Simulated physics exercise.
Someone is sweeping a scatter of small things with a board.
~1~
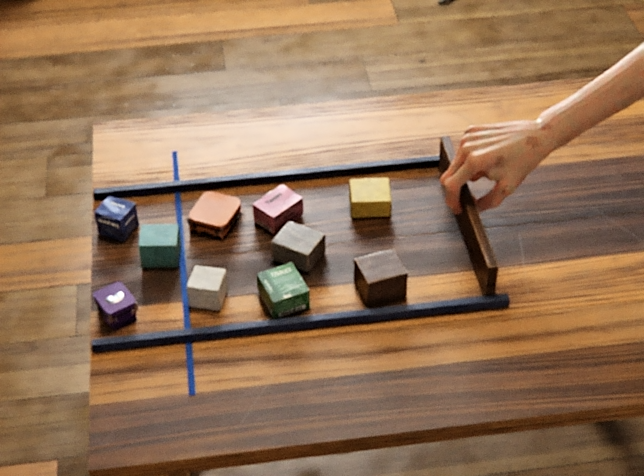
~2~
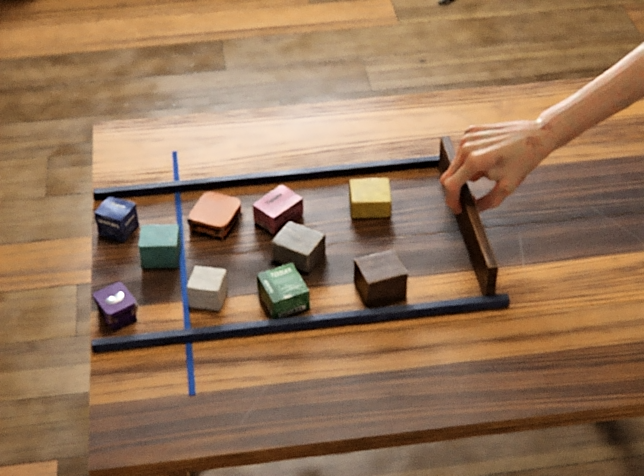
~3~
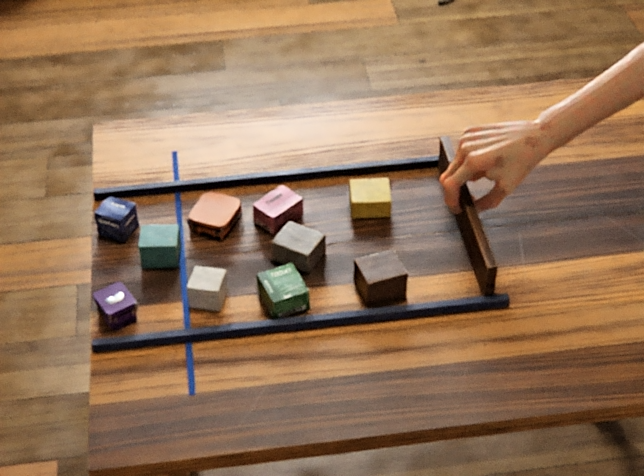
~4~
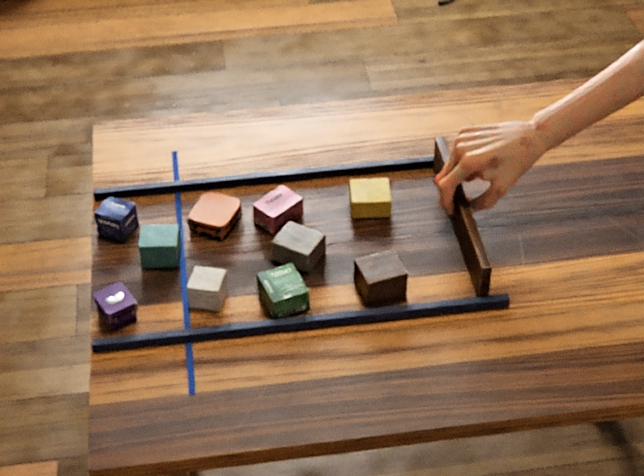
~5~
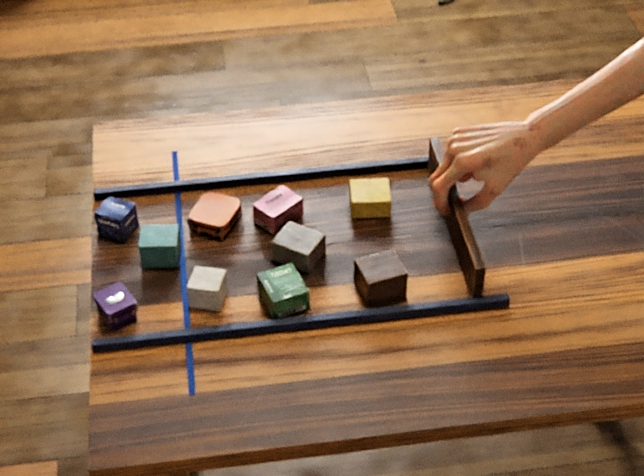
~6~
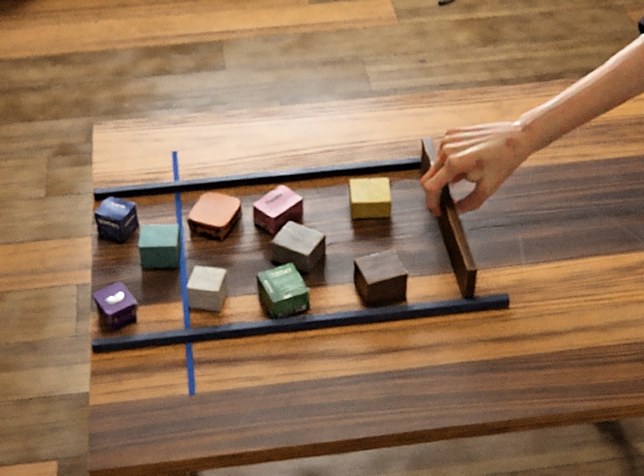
A hand holding a dark board upright, then sliding it slightly left between two rails while the scattered colourful blocks stay still.
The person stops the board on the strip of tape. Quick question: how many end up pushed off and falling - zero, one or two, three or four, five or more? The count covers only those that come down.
Three or four.
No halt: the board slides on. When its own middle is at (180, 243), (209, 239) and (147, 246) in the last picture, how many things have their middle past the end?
4, 2 and 7.
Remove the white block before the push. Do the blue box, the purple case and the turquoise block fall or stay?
In that case the blue box goes off the edge, the purple case goes off the edge, the turquoise block stays where it is.
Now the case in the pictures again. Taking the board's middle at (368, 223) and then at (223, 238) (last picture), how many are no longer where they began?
At first I count 2, and then 10.
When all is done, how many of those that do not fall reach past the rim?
I make it 0.
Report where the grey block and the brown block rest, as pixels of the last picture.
Middles: Around (162, 271) and around (163, 299).
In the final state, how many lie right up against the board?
My count gives 3.
Soon after, none off yet; purple case at rest near (116, 307); blue box at rest near (117, 219); turquoise block at rest near (160, 246).
In the end, the number that fall off is three or four; gone, orange case, white block, blue box and purple case.
